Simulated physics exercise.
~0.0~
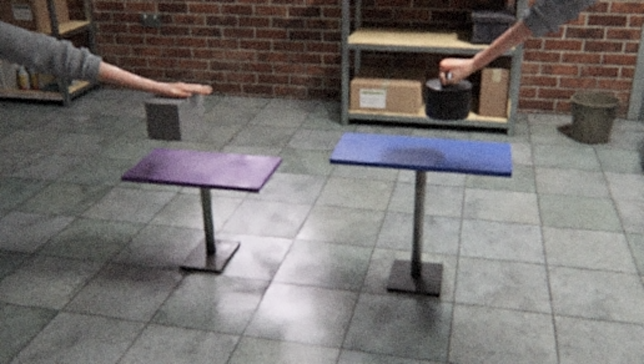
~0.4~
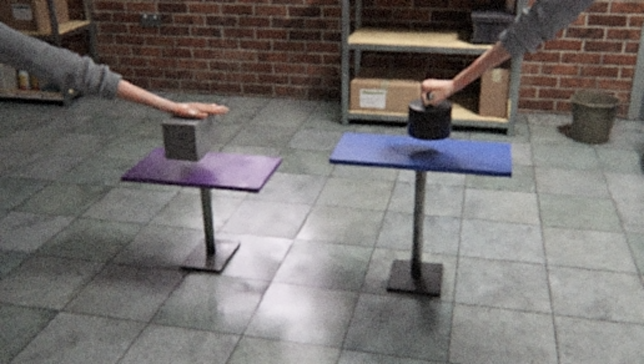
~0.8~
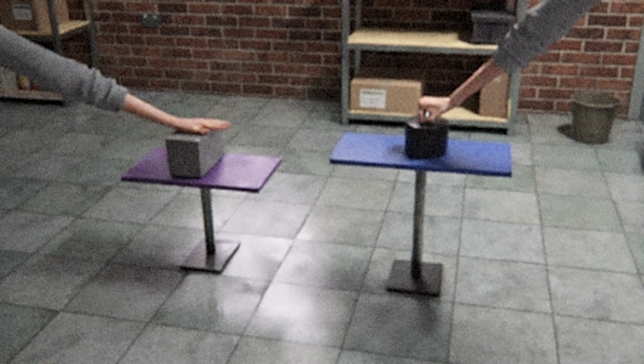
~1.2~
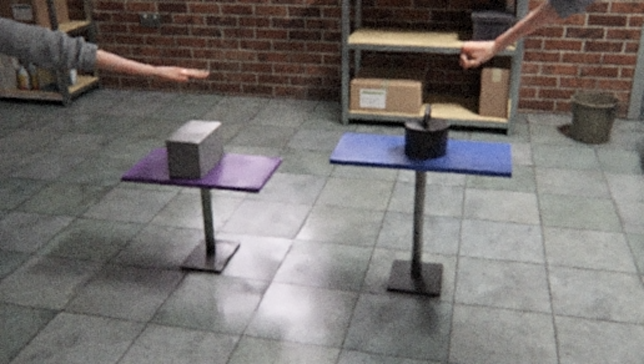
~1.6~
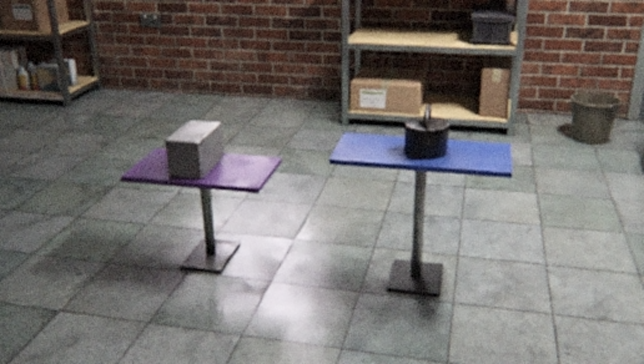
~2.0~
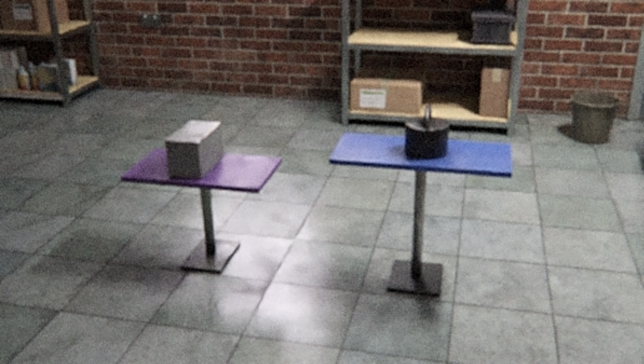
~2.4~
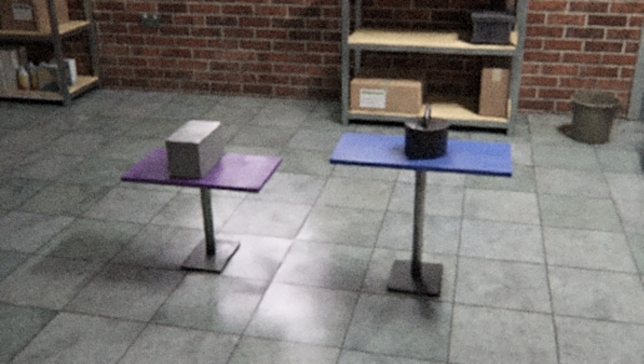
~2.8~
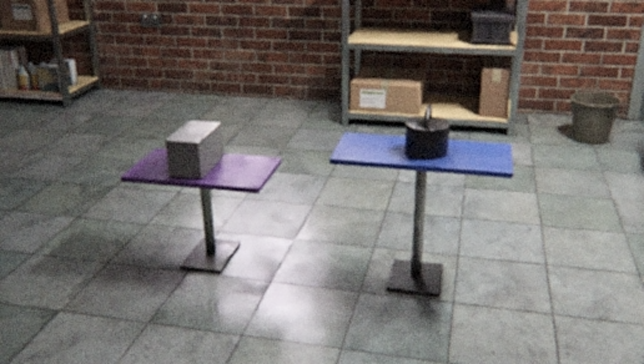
A gray block and a dark round object with a handle were lowered by two hands onto a purple stand and a blue side table, then the hands let go and drew away, leaving both objects resting on the steady, upright furniture.
